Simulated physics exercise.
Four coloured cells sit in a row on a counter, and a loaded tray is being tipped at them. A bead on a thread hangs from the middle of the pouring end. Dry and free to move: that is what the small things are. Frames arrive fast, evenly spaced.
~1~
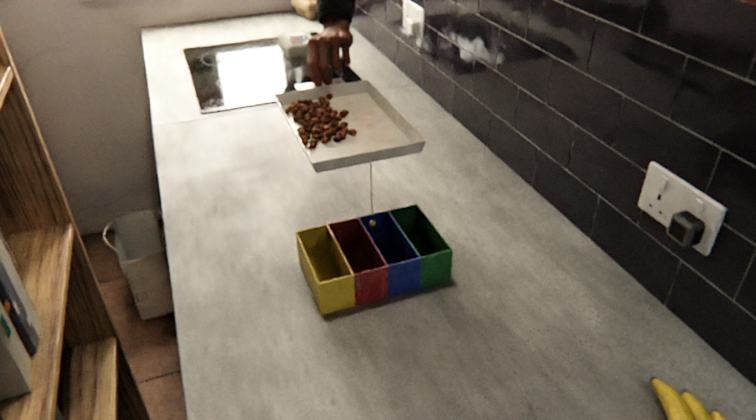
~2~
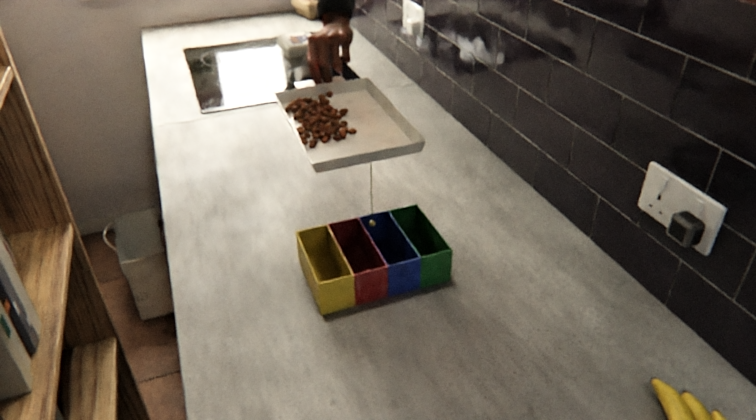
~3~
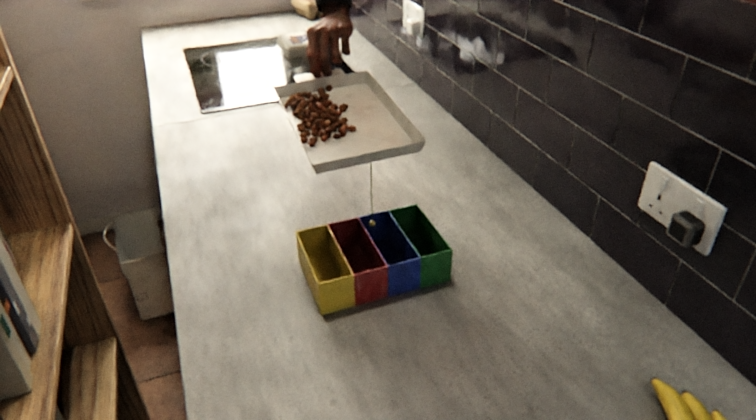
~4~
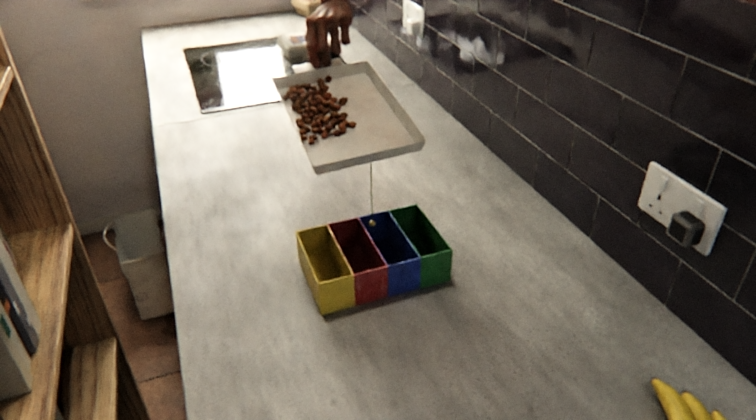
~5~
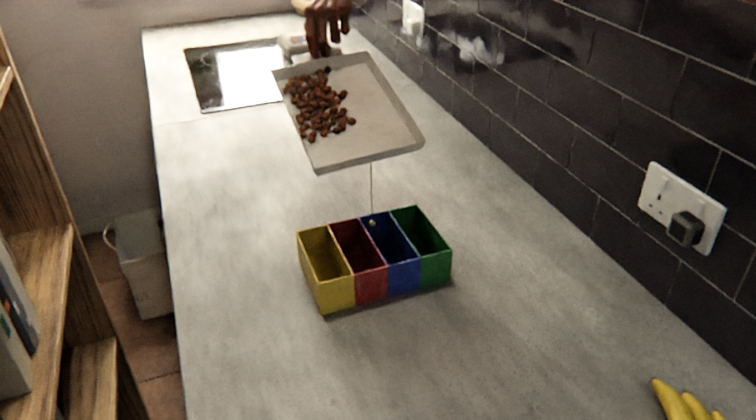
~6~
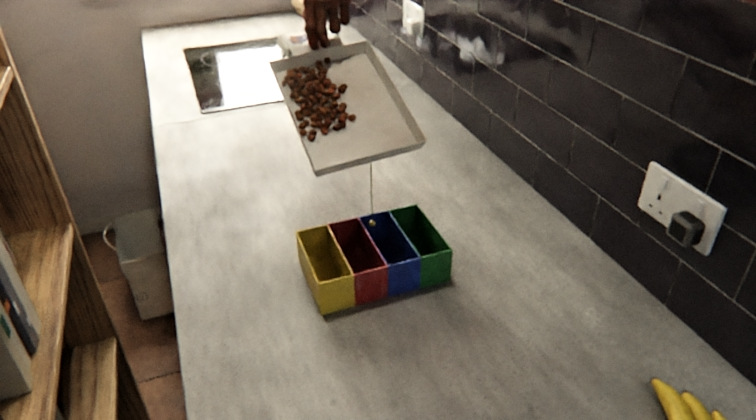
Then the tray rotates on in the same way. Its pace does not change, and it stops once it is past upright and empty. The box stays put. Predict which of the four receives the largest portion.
The yellow one receives the largest portion.
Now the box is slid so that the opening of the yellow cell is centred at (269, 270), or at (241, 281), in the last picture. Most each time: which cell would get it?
So the first one goes to blue and the second to green.
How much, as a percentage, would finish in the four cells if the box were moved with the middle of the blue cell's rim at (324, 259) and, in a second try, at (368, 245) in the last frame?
You'd see roughly 90 per cent first and roughly 90 per cent second.
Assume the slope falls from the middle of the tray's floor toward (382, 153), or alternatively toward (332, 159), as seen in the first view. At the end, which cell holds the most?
So the first one goes to green and the second to the cell in yellow.
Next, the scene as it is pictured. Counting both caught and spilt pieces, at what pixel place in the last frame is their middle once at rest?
Roughly pixel (340, 285).
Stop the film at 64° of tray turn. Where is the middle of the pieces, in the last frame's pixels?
The middle of the pieces sits at roughly (337, 166).
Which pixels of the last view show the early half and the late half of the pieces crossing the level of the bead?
First around (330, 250), afterwards around (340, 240).
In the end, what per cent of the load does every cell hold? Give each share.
Yellow cell: 50 per cent; red cell: 40 per cent; blue cell: 0 per cent; green cell: 0 per cent.
Soon after the last picture, tray tipped steeply; most on the tray; a stray few in the yellow cell; a stray few in the blue cell; about a quarter falling or outside the box.
A little later, tray tipped past a quarter turn; about a quarter on the tray; about a third in the yellow cell; about a quarter in the red cell; a stray few in the blue cell; about a quarter falling or outside the box.
Later still, tray tipped past a quarter turn; about half in the yellow cell; about a third in the red cell; a small part in the blue cell; a small part falling or outside the box.
At rest, tray tipped past a quarter turn; about half in the yellow cell; about a third in the red cell; a small part in the blue cell; none in the green cell; a small part outside the box.
